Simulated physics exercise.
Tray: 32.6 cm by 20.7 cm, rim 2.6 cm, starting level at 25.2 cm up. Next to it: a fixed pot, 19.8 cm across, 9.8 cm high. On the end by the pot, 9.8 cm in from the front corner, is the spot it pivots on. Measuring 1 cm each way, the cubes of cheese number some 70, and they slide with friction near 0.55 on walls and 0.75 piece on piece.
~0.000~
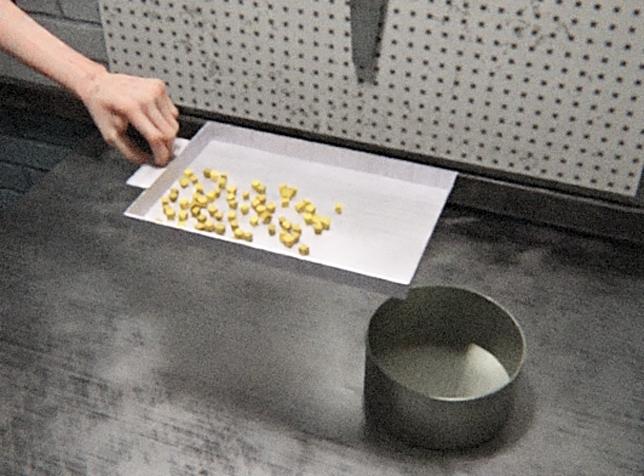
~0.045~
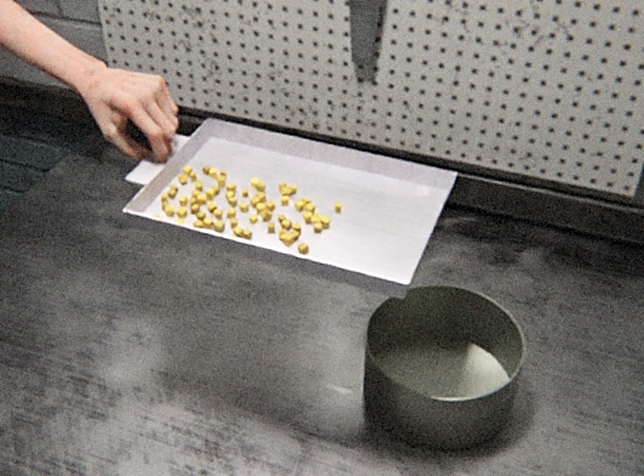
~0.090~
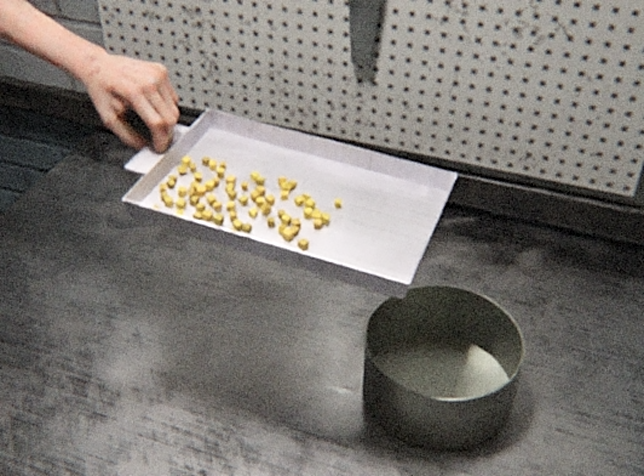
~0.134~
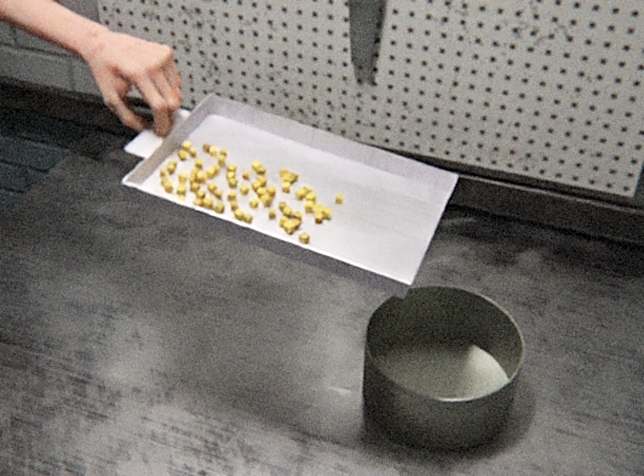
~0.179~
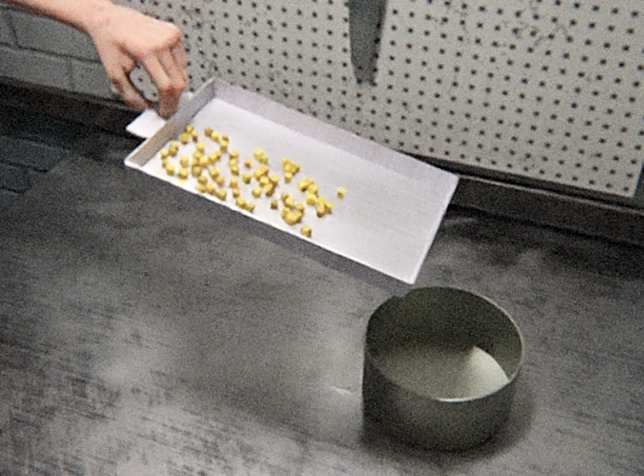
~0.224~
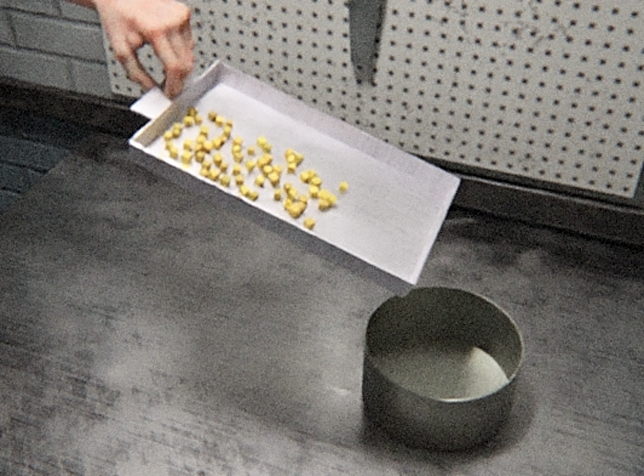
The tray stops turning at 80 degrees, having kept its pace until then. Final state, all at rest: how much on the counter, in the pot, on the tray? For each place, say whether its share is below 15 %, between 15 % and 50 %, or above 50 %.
Counter: Between 15 % and 50 %; pot: Between 15 % and 50 %; left on the tray: Between 15 % and 50 %.
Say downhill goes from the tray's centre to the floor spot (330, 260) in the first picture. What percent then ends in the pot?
Some 15 per cent.
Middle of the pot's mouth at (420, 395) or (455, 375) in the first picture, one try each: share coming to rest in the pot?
Spot one: Some 5 per cent; spot two: Some 30 per cent.
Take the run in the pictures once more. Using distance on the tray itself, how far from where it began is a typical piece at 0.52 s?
It has moved some 2 cm from its start.
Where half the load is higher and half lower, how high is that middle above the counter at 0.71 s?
Some 28 cm above the counter.
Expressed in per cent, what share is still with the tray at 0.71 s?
Something like 100 percent, roughly.
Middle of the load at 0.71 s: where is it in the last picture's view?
Look about (430, 221) in the last view.
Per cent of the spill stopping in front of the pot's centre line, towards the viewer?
10 %.
After 0.52 s, tilt 49 degrees; the tray holds 100 %, the pot 0 %.
After 0.71 s, tilt 69 degrees; the tray holds 100 %, the pot 0 %.
Then, at 1.03 s, tilt 80 degrees; the tray holds 35 %, the pot 30 %.
In the end, at 2.3 s, counter 30 %, pot 35 %, tray 30 %.
